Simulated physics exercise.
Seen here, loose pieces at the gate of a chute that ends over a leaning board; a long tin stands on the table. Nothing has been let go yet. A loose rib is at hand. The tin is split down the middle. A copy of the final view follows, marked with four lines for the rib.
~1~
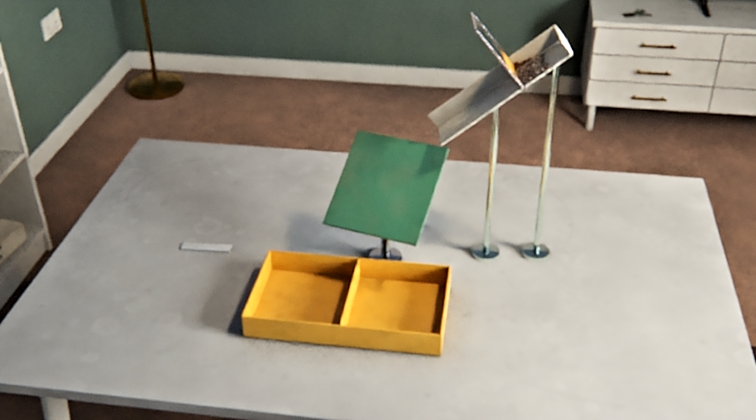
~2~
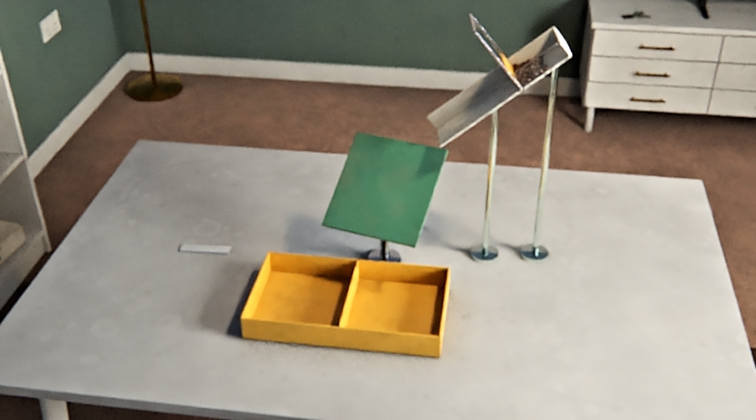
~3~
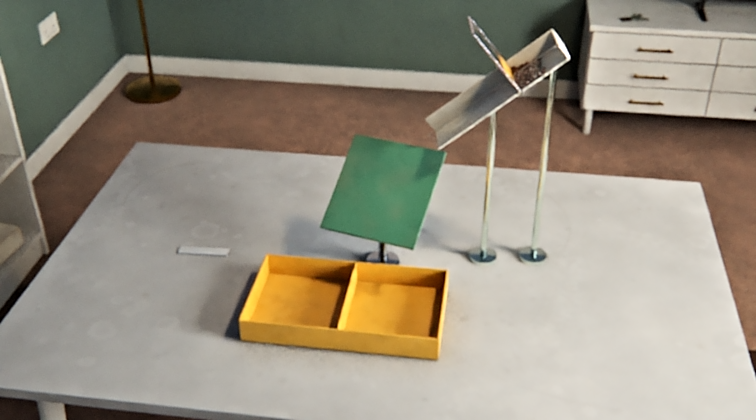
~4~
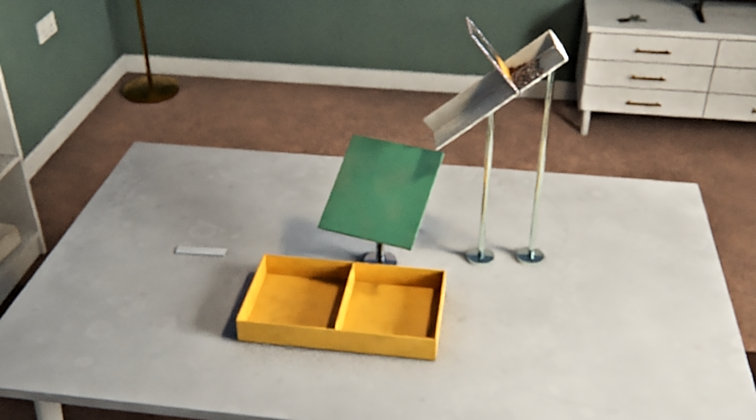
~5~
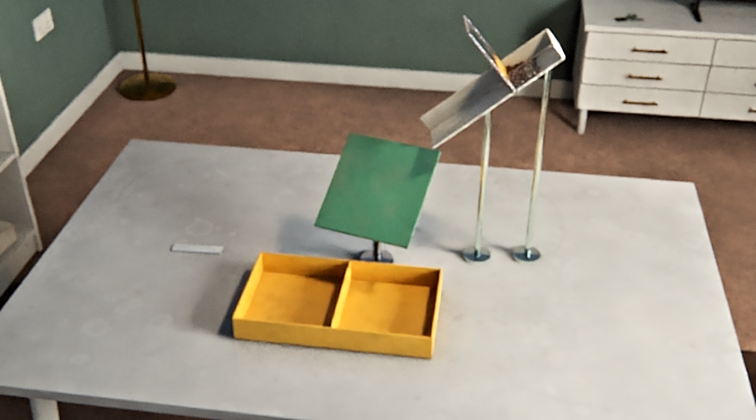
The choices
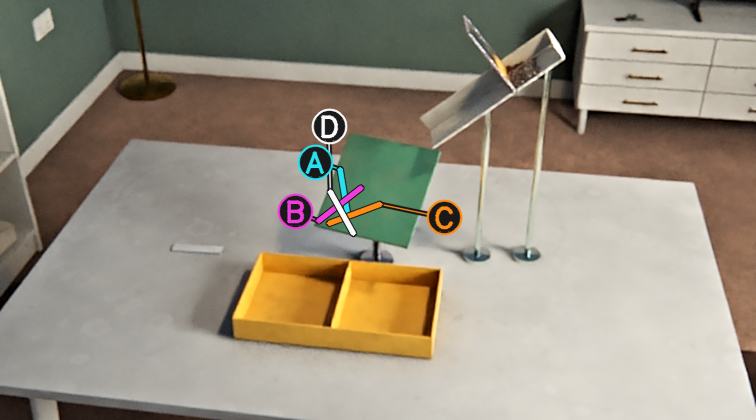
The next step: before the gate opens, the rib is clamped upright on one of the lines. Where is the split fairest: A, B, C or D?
Use line A.
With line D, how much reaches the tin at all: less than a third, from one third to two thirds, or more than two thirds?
It is more than two thirds.
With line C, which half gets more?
More lands on the left.
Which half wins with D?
More lands on the right.
On the marked copy, line A from (340, 169) to (347, 215); line B from (360, 188) to (318, 220); line C from (380, 204) to (329, 223); line D from (330, 191) to (353, 233).
With A, of what is caught, about a third in the left half, about half in the right.
With B, of what is caught, nearly all in the left half, a small part in the right.
With C, of what is caught, nearly all in the left half, a small part in the right.
With D, of what is caught, a small part in the left half, most in the right.
